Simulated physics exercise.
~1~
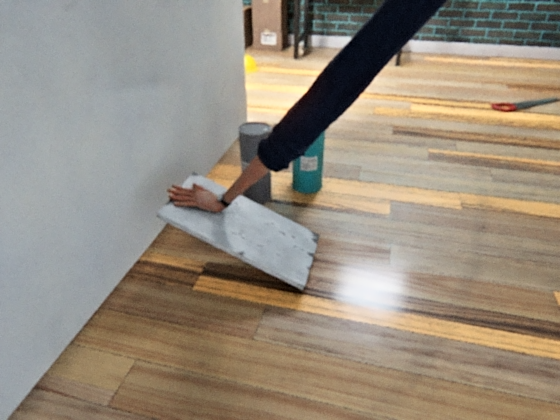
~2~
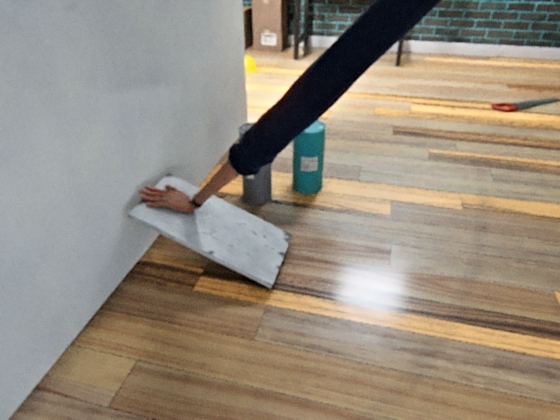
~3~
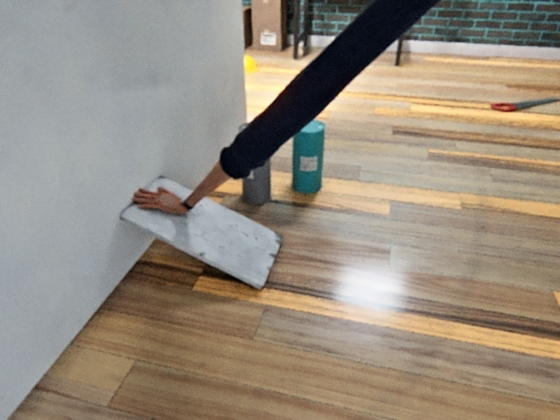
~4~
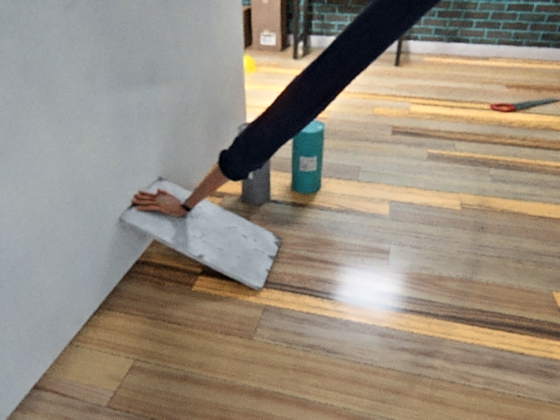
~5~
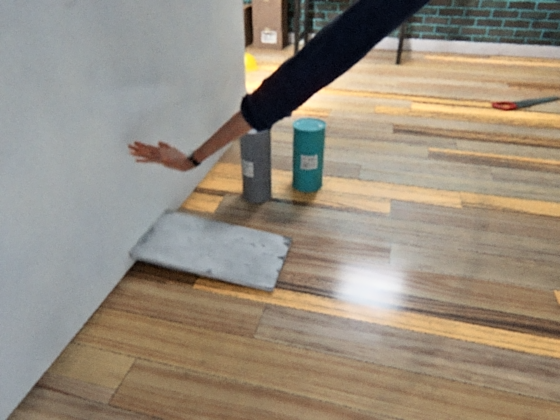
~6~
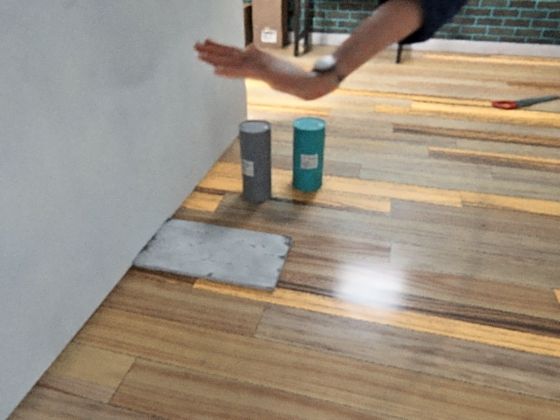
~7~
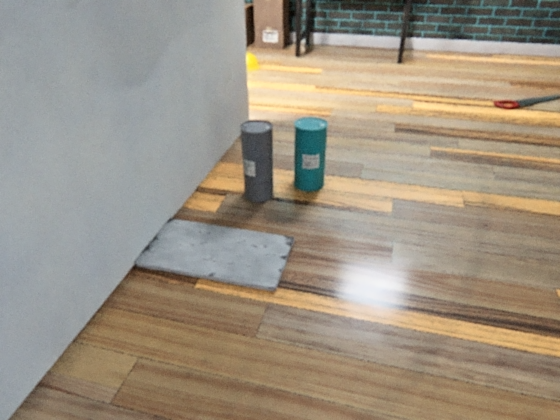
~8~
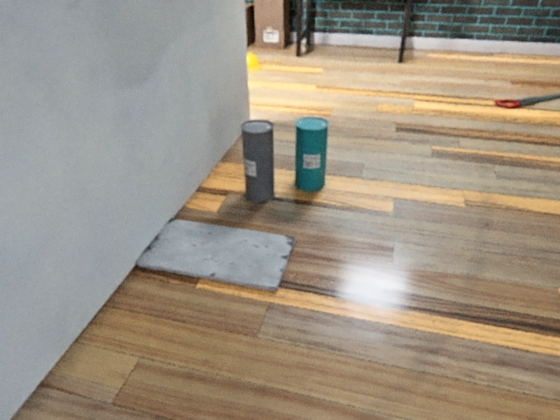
An arm reached down and leaned a white board against a pale wall, near a grey and a turquoise canister, then let go and drew back as the board slid down and ended up lying on the wooden floor.
